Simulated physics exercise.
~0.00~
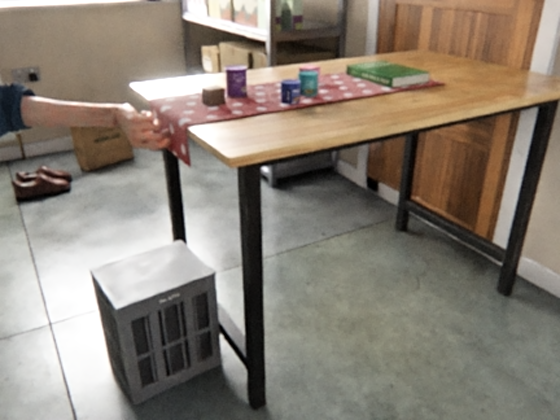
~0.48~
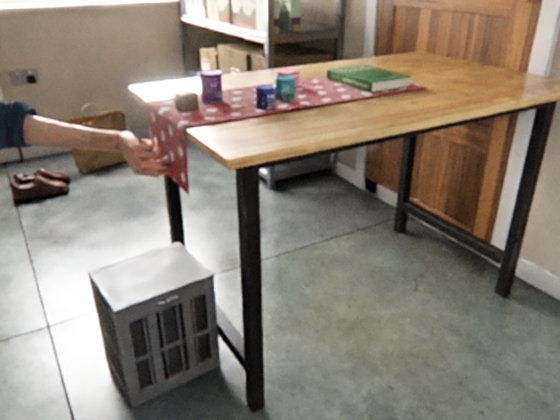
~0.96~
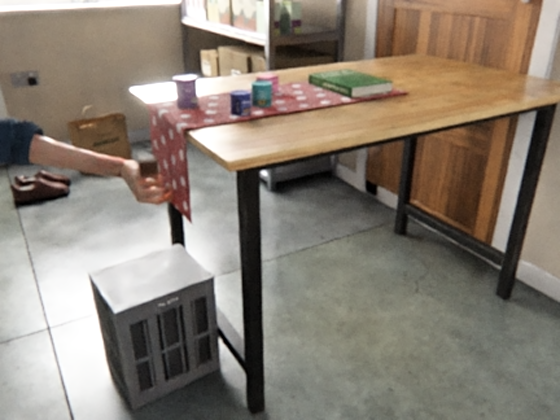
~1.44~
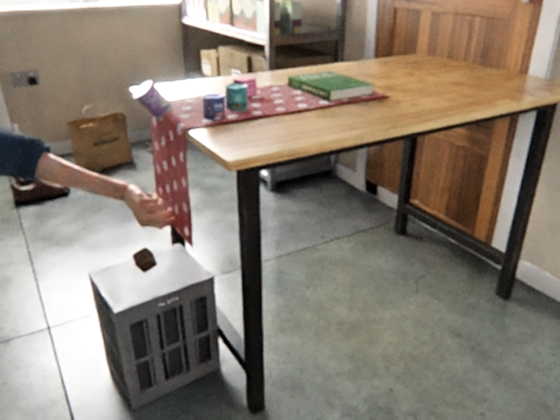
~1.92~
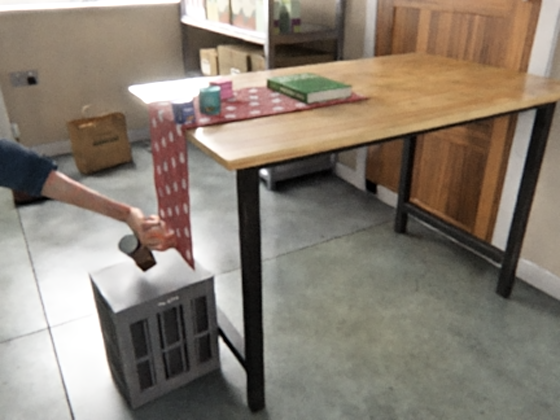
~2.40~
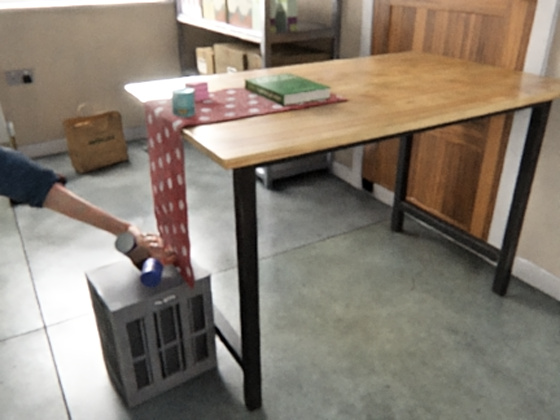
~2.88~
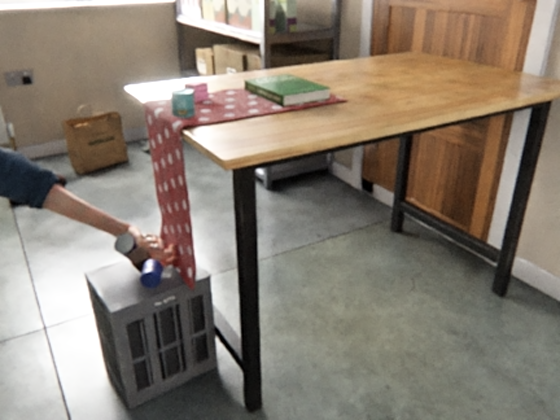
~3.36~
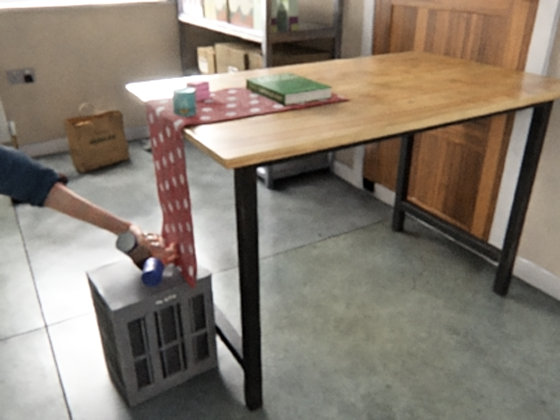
A red spotted tablecloth lies along the left side of a wooden table, seen from slightly above in a room with a grey floor, its end held by a hand above a grey crate. On it sit a small brown cube, a purple can, a blue pot, a turquoise pot, a pinkish container and a green book. The hand pulls the cloth leftward and down, and the cube drops off the edge first. The purple can tips and falls next, then the blue pot follows. The hand stops with the cloth's end at the crate, while the turquoise pot and book remain on the table.
